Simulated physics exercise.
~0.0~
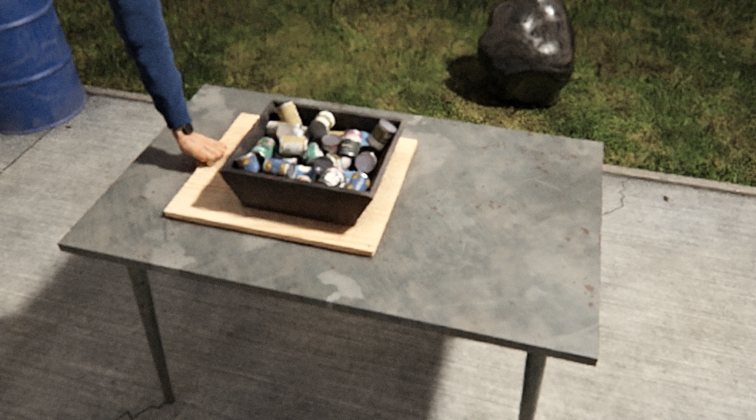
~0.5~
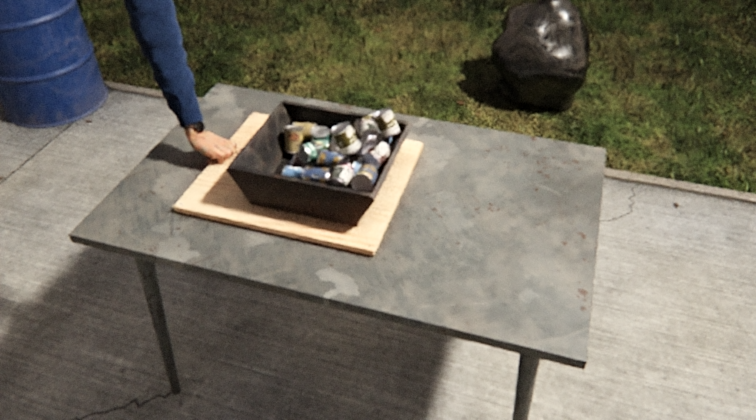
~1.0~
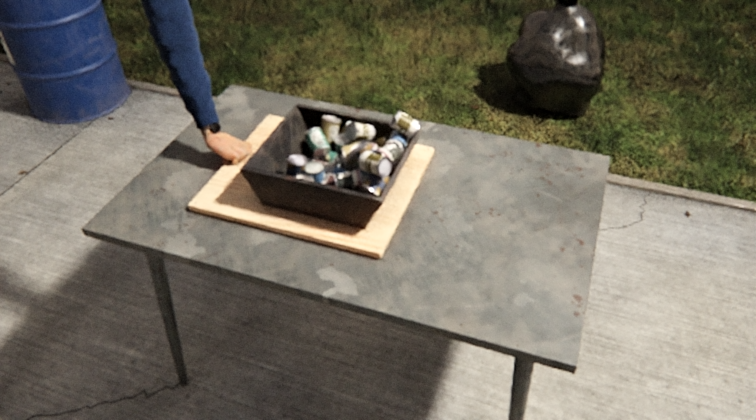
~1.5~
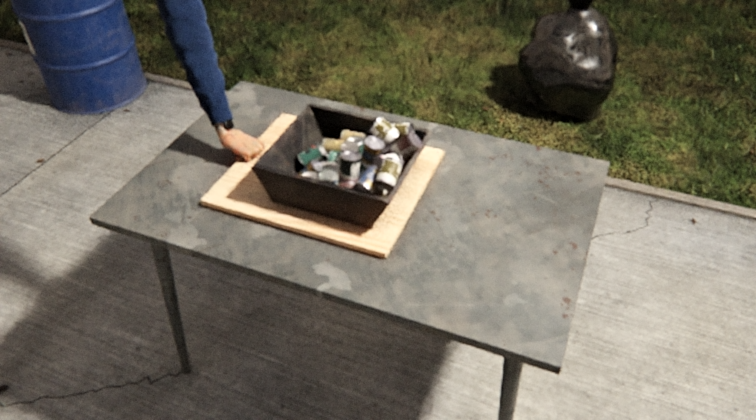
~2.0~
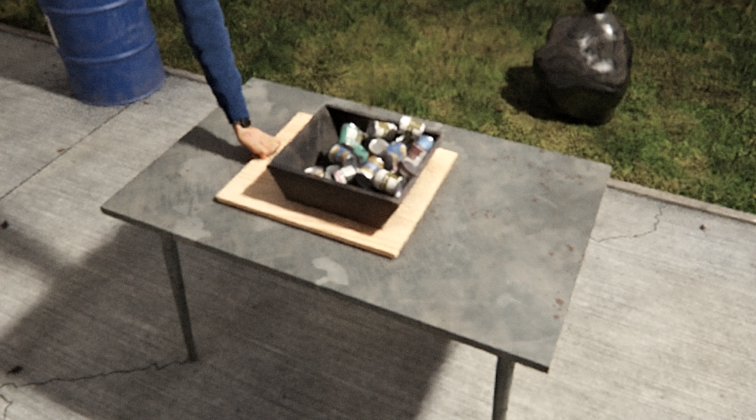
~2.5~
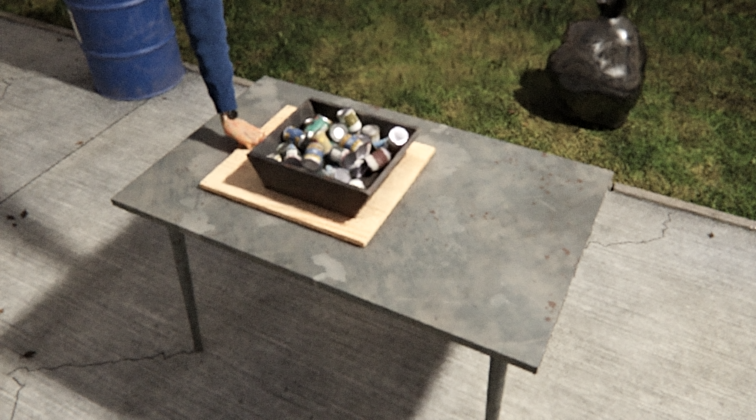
A black basket full of small tins sat on a wooden board on a grey table, where a blue-sleeved arm slid it gradually right and then back left, jostling the tins, which all stayed inside the basket.
